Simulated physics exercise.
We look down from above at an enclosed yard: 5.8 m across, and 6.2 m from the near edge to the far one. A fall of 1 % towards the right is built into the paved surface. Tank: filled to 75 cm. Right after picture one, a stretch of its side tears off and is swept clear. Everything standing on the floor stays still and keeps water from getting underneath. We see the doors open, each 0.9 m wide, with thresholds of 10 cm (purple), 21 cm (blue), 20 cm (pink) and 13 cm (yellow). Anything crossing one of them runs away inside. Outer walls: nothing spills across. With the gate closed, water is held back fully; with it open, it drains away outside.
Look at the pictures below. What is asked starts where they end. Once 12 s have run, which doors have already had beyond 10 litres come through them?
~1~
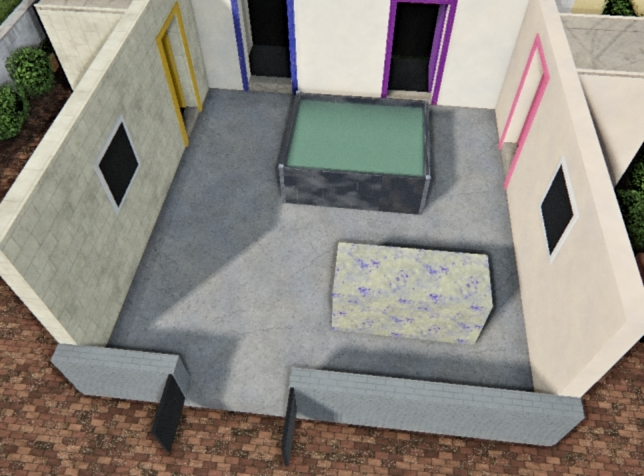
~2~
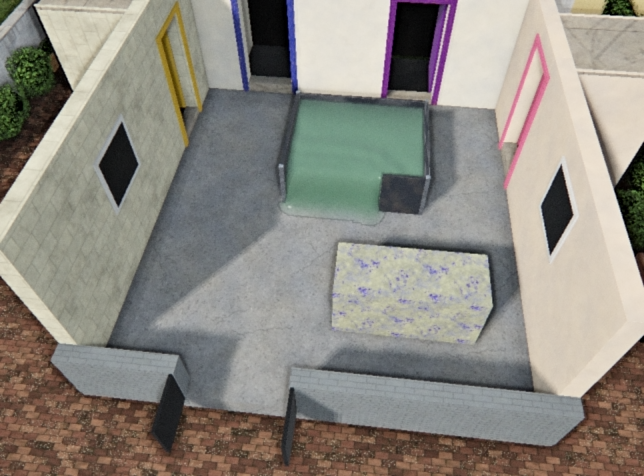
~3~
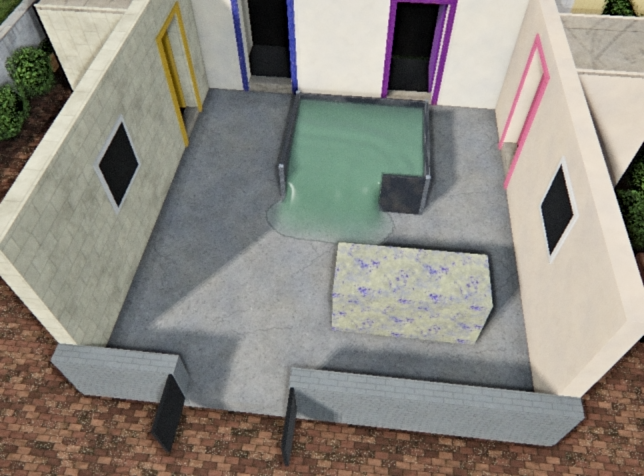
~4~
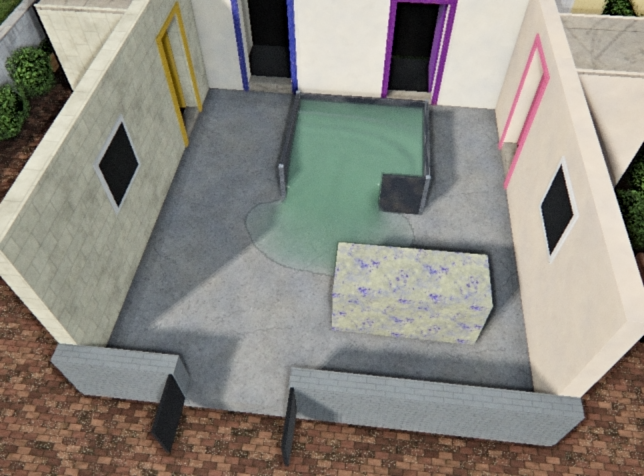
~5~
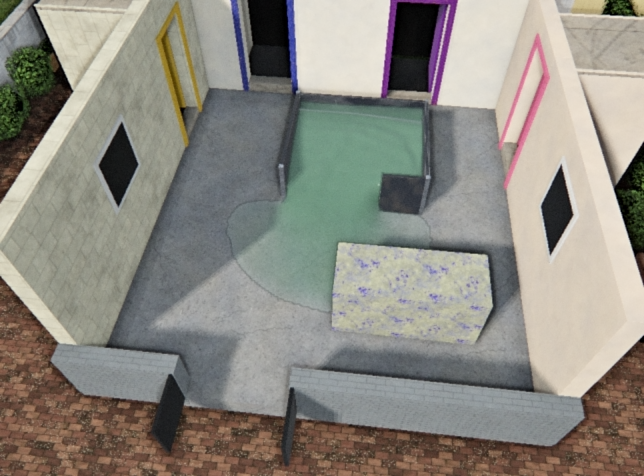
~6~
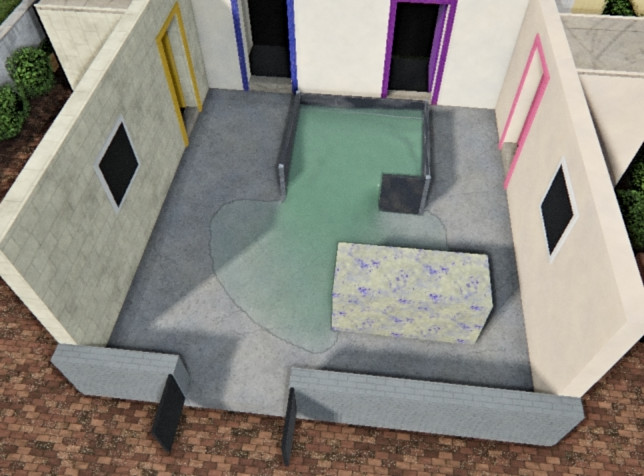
In the end the purple door undershoots the limit. The blue door undershoots the limit. The pink door undershoots the limit. The yellow door undershoots the limit.
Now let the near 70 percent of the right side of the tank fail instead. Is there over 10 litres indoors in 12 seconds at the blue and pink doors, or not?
Then: Blue below, pink above.
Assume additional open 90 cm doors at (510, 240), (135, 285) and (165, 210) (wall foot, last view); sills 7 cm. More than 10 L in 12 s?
Per doorway, in order: Sufficient / sufficient / insufficient.
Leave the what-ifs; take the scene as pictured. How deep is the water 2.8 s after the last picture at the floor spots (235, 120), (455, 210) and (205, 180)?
Around 0 cm, 3 cm and 0 cm, in the order given.
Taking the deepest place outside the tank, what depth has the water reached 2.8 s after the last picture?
It tops out at some 21 cm.
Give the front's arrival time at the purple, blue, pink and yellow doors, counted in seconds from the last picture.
Door times: Purple 3.4 s / blue 6.0 s / pink 1.6 s / yellow 4.5 s.
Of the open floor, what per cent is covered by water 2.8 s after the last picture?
I'd say around 65 %.
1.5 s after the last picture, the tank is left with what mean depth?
I'd put the mean depth near 30 centimetres.
Then, 0.7 s after the last picture water covers 35 % of the floor and is deepest (44 cm) near (348, 281); purple door not reached, blue door not reached, pink door not reached, yellow door not reached.
Then, 1.5 s after the last picture water covers 55 % of the floor and is deepest (48 cm) near (111, 369); purple door not reached, blue door not reached, pink door not reached, yellow door not reached.
Then, 2.8 s after the last picture water covers 65 % of the floor and is deepest (21 cm) near (348, 281); purple door not reached, blue door not reached, pink door 6 cm at the sill, 0 L in, yellow door not reached.
Then, 6.3 s after the last picture water covers 95 % of the floor and is deepest (13 cm) near (433, 405); purple door 6 cm at the sill, 0 L in, blue door 9 cm at the sill, 0 L in, pink door 4 cm at the sill, 0 L in, yellow door 2 cm at the sill, 0 L in.
Then, 11.3 s after the last picture water covers 100 % of the floor and is deepest (12 cm) near (455, 110); purple door 8 cm at the sill, 0 L in, blue door 5 cm at the sill, 0 L in, pink door 8 cm at the sill, 0 L in, yellow door 5 cm at the sill, 0 L in.
